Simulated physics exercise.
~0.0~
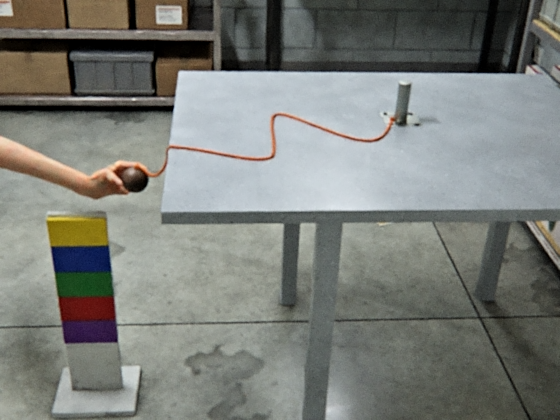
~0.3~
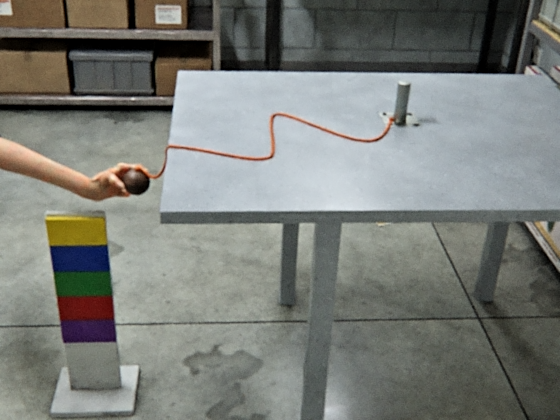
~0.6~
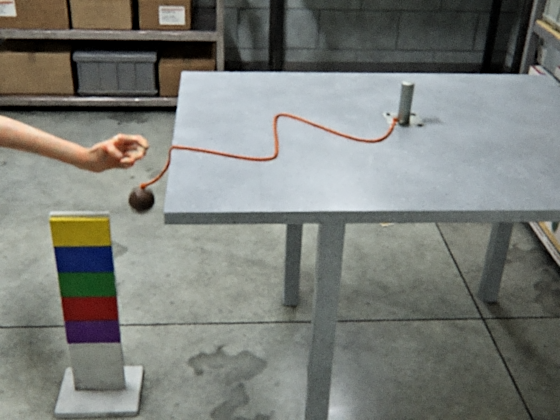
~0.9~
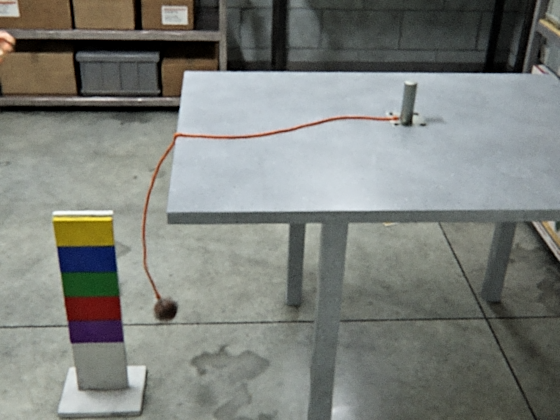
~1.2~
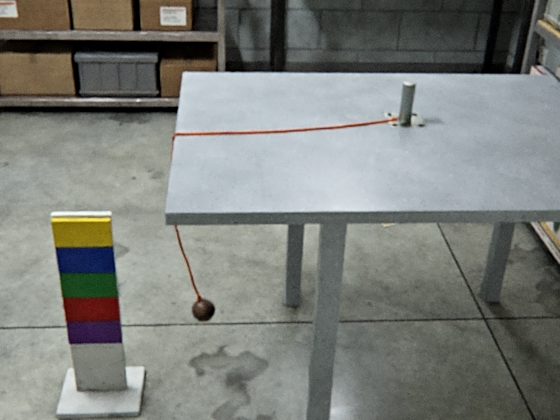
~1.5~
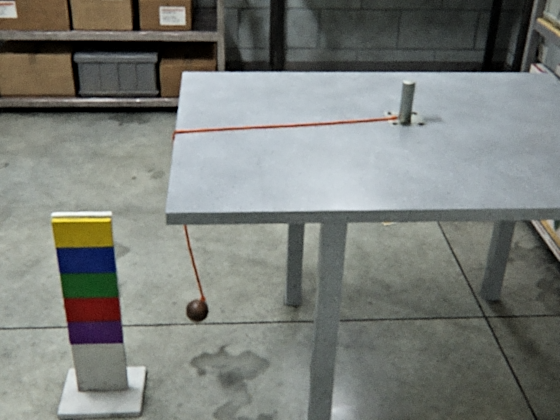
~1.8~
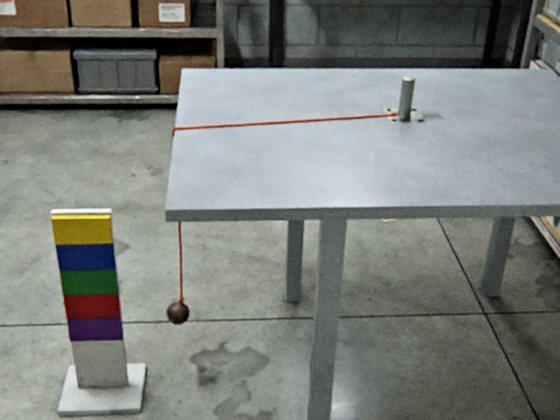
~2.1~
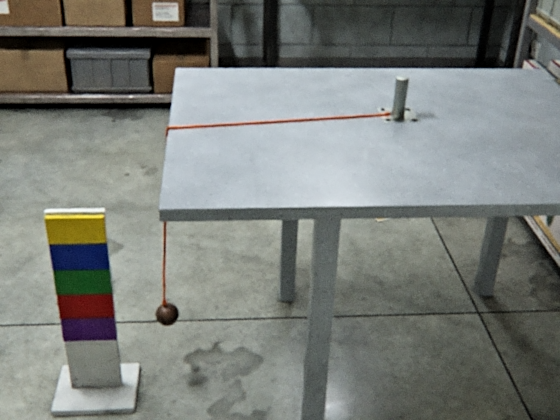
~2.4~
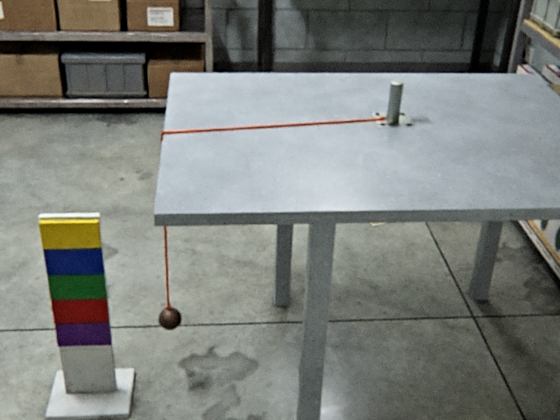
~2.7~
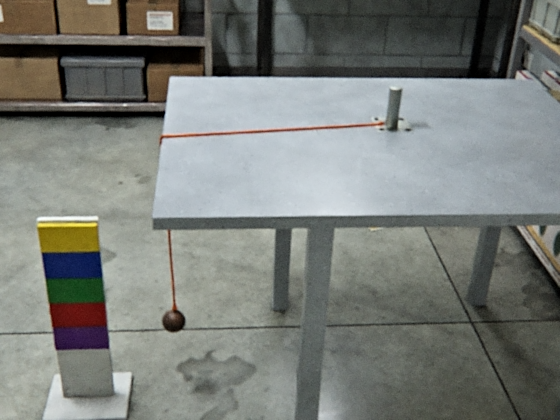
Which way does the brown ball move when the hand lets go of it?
The brown ball moves down, dropping below the table edge on its cord.
